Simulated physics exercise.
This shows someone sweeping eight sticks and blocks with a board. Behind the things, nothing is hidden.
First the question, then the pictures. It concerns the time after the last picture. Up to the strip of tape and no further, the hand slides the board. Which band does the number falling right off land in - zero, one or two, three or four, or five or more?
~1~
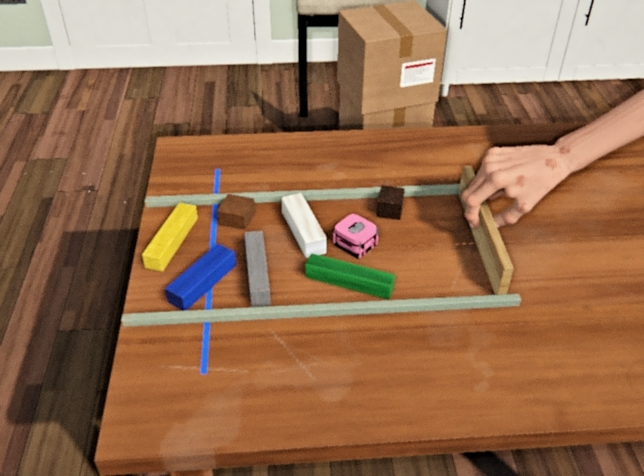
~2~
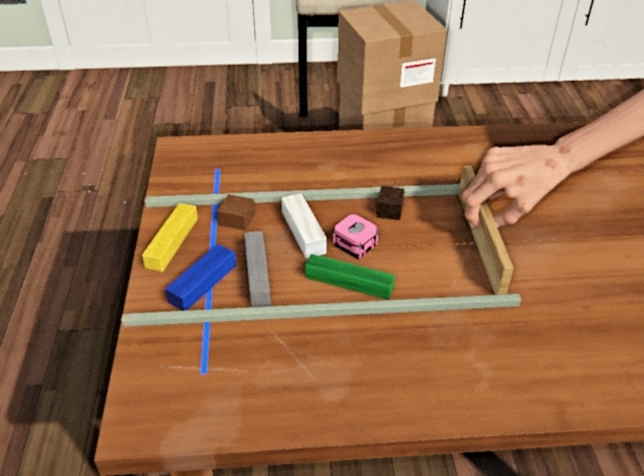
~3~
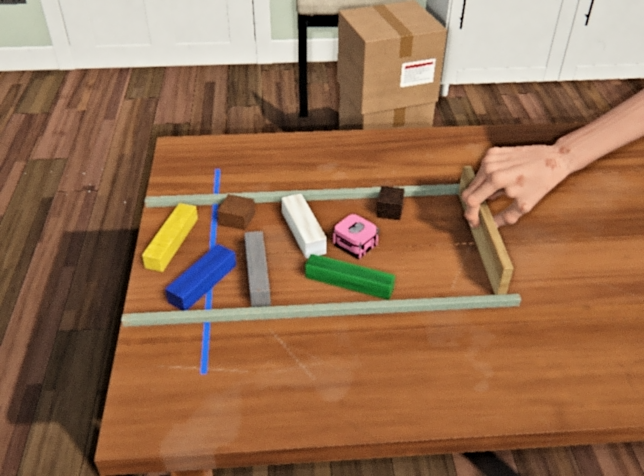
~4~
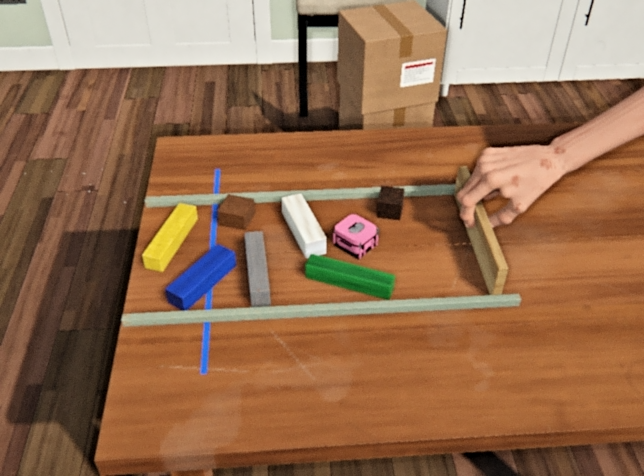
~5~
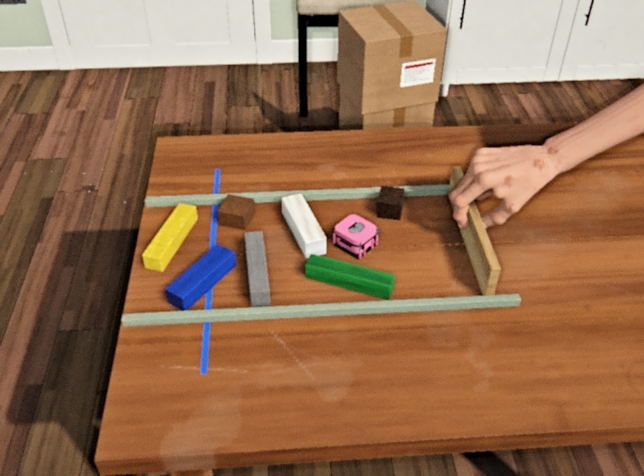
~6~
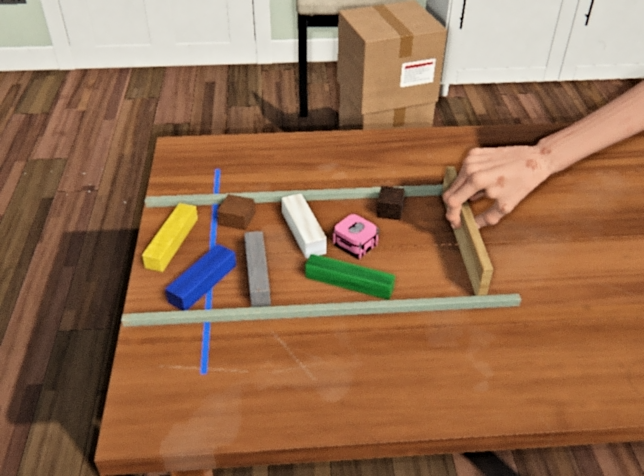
The ones that fall? One or two of them, I think.
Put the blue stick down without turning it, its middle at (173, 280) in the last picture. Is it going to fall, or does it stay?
Lab note: It goes off the edge.
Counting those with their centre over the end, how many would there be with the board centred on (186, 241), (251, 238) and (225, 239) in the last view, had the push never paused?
4; 0; 2.
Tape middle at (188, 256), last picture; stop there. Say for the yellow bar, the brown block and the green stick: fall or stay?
Observed: Yellow bar toppled; brown block toppled; green stick not toppled.
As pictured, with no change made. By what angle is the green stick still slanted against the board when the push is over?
Some 25 degrees.
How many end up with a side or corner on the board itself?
It ends up touching 3.
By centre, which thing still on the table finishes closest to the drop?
The brown block.
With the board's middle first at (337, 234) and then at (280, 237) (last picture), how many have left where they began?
At the first spot 5, then 7.
Soon after, none off yet; yellow bar at rest near (171, 236); blue stick at rest near (202, 277); brown block at rest near (237, 212).
In the end, the number that fall off is one or two; gone, blue stick and yellow bar.
